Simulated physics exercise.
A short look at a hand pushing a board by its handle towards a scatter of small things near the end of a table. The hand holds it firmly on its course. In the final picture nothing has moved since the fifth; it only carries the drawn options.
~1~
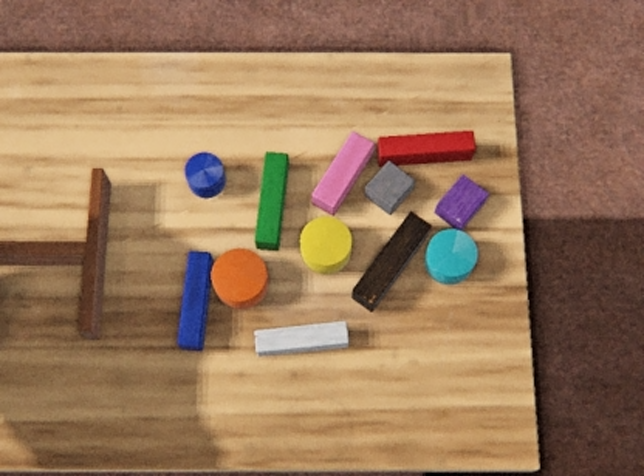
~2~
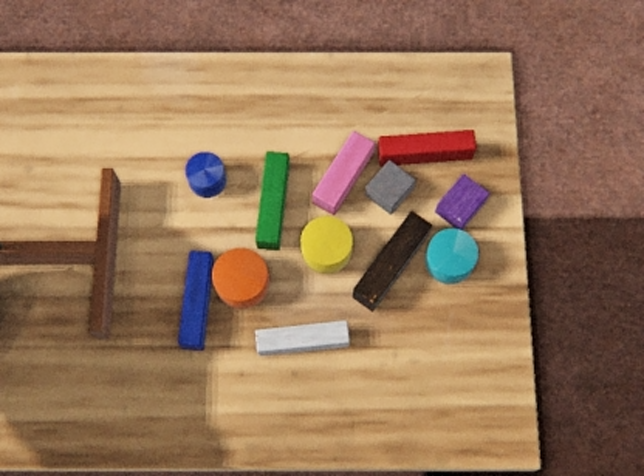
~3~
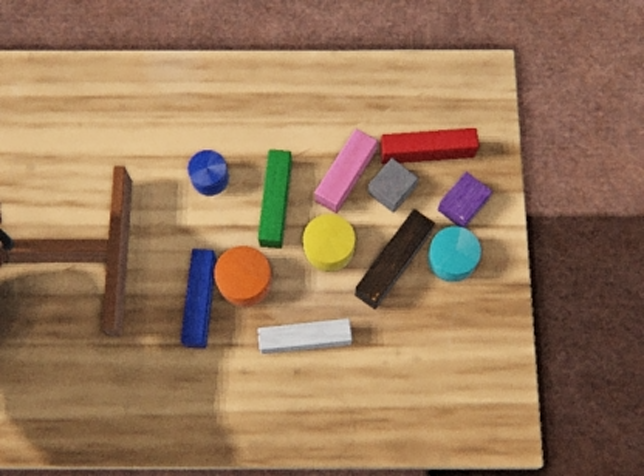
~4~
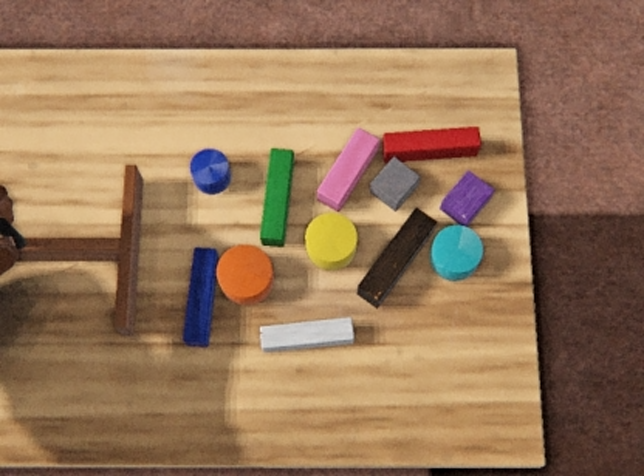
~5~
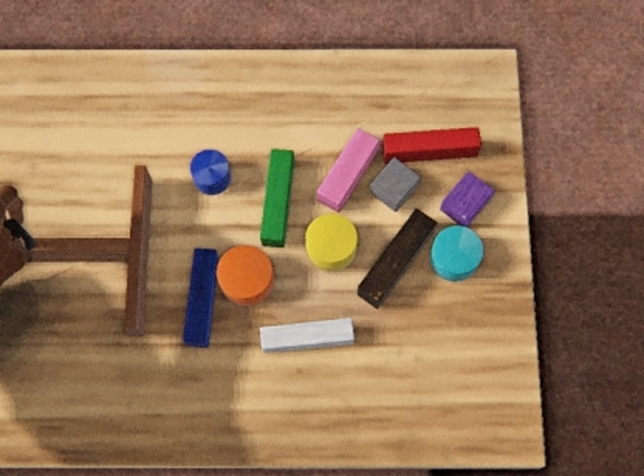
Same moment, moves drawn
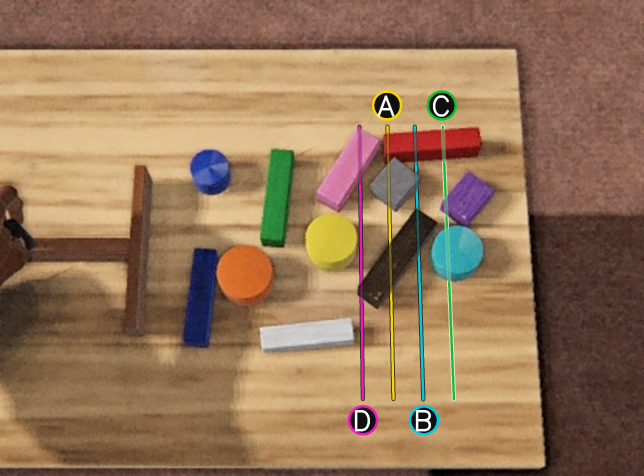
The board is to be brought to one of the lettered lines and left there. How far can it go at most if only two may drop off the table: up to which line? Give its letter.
It can go as far as B.
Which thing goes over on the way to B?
The turquoise tin.
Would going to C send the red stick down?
By then, yes.
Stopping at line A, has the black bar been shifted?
By then, yes.
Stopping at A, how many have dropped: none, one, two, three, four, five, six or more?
In all, none.
On the copy, A at (390, 257); B at (419, 257); C at (448, 257); D at (361, 257).
On B. First, board (237, 244); white bar (313, 337); blue tin (260, 161).
Then, board (340, 244); turquoise tin (471, 254); red stick (442, 147).
Finally, board (417, 244); turquoise tin over the edge; purple block (521, 199); one fallen.
By contrast, A is within the limit but short; C drops four; D is within the limit but short.
